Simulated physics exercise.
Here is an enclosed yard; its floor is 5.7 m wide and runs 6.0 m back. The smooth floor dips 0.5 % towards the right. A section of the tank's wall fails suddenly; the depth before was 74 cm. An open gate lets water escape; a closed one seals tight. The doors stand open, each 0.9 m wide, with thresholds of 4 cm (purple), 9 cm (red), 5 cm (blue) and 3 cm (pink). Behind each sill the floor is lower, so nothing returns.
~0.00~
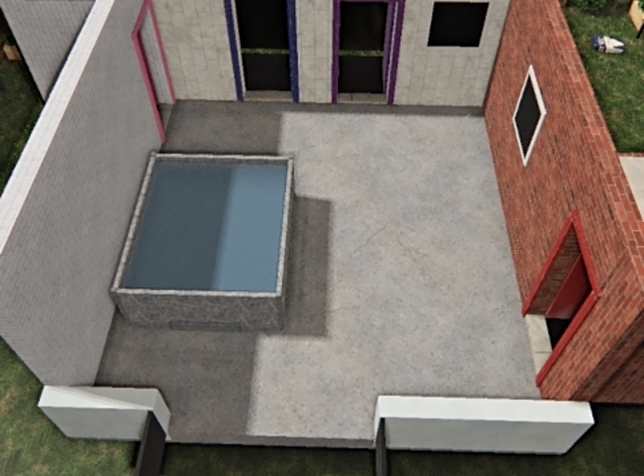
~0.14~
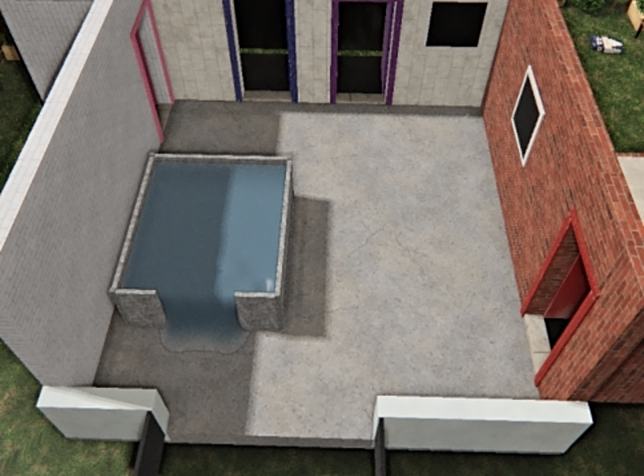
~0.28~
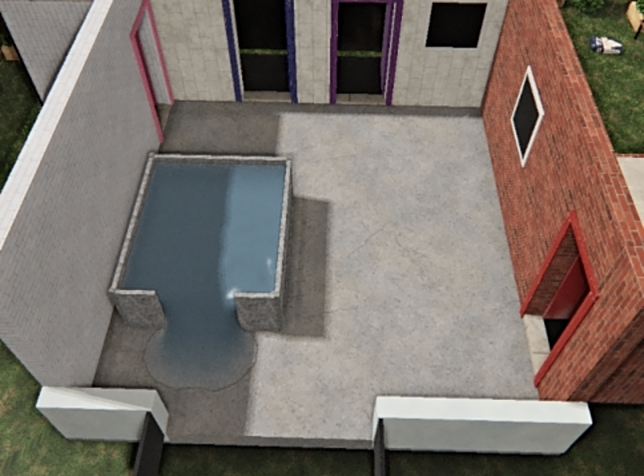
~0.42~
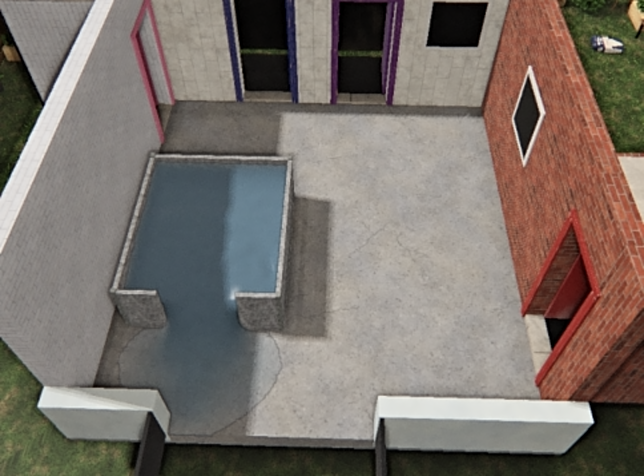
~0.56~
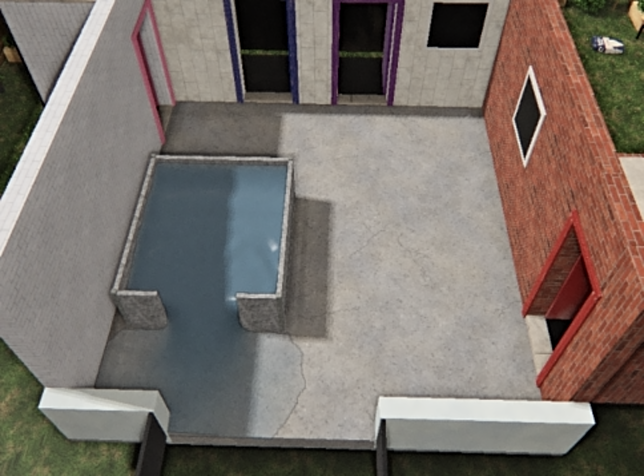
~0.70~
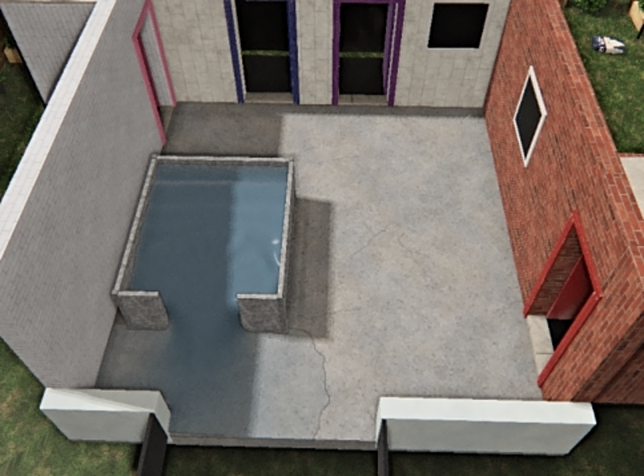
Water sits still in a raised stone tank in a walled yard, then pours through a gap that opens in the tank's near wall, spreading across the concrete floor toward the front edge and gradually widening to the right.
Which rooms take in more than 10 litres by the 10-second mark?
The water let in: At the purple door it stays under the limit; at the red door it does not reach the limit; at the blue door it does not reach the limit; at the pink door it passes the limit.
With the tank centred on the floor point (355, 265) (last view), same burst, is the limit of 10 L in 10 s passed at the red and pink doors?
Then: Red over, pink under.
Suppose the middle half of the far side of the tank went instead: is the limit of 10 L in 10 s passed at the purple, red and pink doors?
Against that limit: Purple over, red not over, pink over.
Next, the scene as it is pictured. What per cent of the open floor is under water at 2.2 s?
About 15 per cent.
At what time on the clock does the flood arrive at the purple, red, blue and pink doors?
Purple 5.0 s, red 6.0 s, blue 3.8 s, pink 2.8 s.
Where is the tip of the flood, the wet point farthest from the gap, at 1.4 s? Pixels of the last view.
Around (381, 421).
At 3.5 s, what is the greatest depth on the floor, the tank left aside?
Up to some 30 cm.
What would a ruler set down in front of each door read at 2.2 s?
In cm: Purple 0, red 0, blue 0, pink 0.
After 1.4 s water covers 15 % of the floor and is deepest (53 cm) near (89, 412); purple door not reached, red door not reached, blue door not reached, pink door not reached.
After 2.2 s water covers 15 % of the floor and is deepest (40 cm) near (162, 414); purple door not reached, red door not reached, blue door not reached, pink door not reached.
After 3.5 s water covers 20 % of the floor and is deepest (30 cm) near (204, 337); purple door not reached, red door not reached, blue door not reached, pink door 3 cm at the sill, 0 L in.
After 6.0 s water covers 35 % of the floor and is deepest (18 cm) near (89, 412); purple door 2 cm at the sill, 0 L in, red door 1 cm at the sill, 0 L in, blue door 5 cm at the sill, 0 L in, pink door 4 cm at the sill, 10 L in.
After 10.0 s water covers 50 % of the floor and is deepest (12 cm) near (204, 337); purple door 2 cm at the sill, 0 L in, red door 1 cm at the sill, 0 L in, blue door 3 cm at the sill, 1 L in, pink door 3 cm at the sill, 23 L in.
